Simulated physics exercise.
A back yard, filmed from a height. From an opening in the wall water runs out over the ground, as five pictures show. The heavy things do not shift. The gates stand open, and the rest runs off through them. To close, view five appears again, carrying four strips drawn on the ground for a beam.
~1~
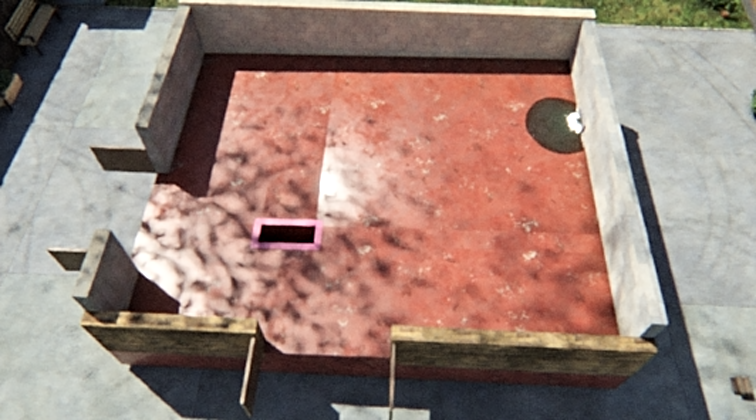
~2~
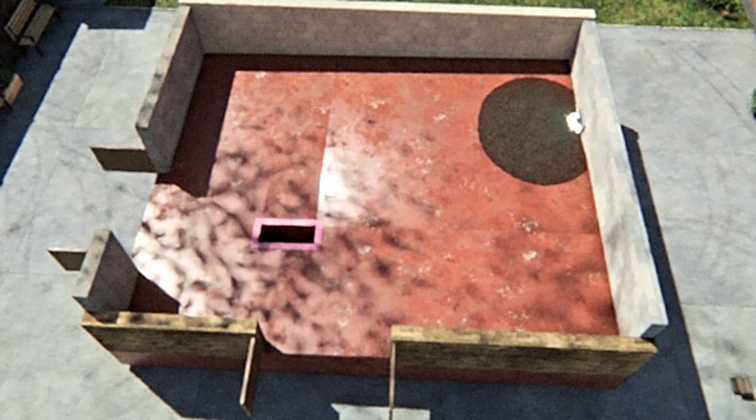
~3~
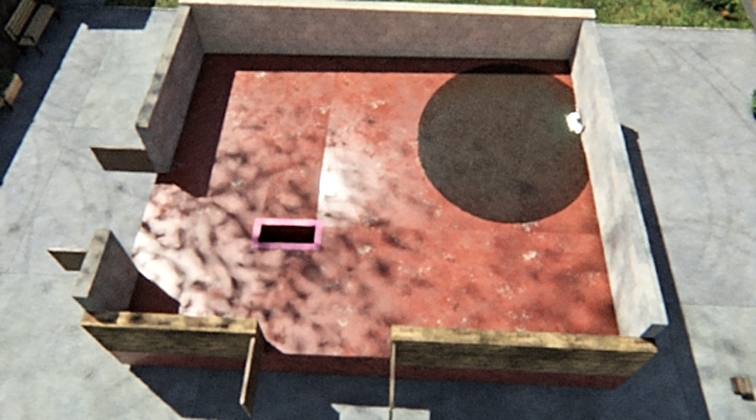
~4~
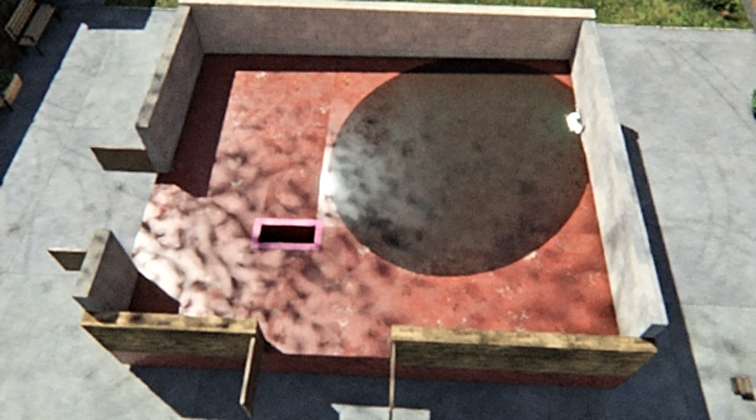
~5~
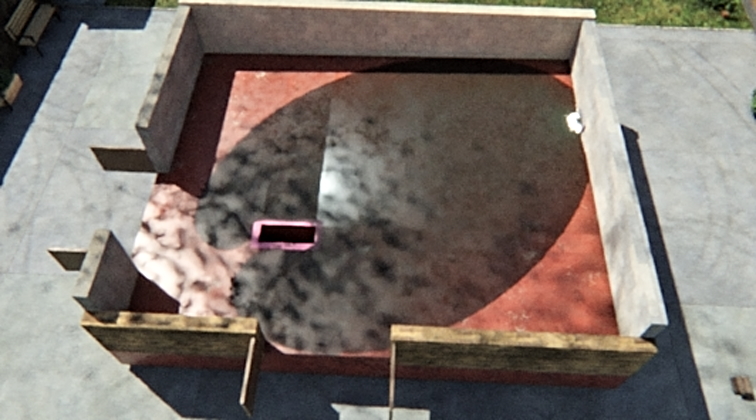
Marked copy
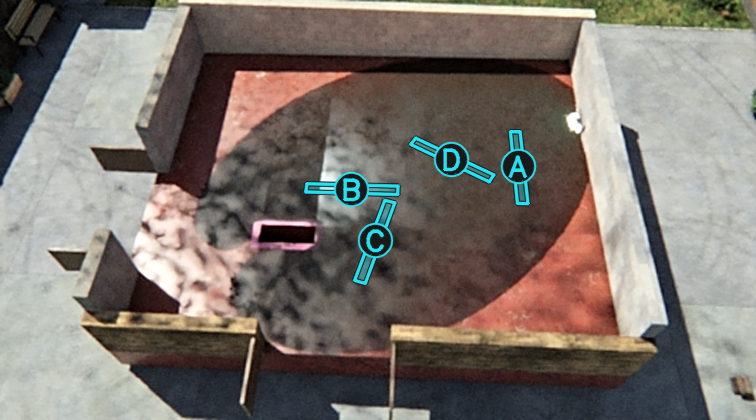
A walled yard with a red floor fills the view, seen from high above by a camera that stays still. A pink-rimmed dark rectangular gully sits left of centre, a small white outfall is at the right wall, and gates stand open at the left and front. Dark water spreads from the outfall leftward across the floor, widening until it surrounds the gully and enters it.
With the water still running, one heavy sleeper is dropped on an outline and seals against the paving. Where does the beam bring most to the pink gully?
I would pick spot C.
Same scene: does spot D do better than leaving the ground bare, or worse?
Spot D is worse.
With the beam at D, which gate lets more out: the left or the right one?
The left gate.
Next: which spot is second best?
That would be A.
On the marked copy, A from (522, 203) to (515, 131); B from (306, 187) to (397, 190); C from (359, 281) to (389, 201); D from (413, 141) to (491, 178).
With A, about 11 % of the stream runs into the pink gully, about 88 % out by the gates.
With B, about 8 % of the stream runs into the pink gully, about 92 % out by the gates.
With C, about 16 % of the stream runs into the pink gully, about 83 % out by the gates.
With D, about 6 % of the stream runs into the pink gully, about 93 % out by the gates.
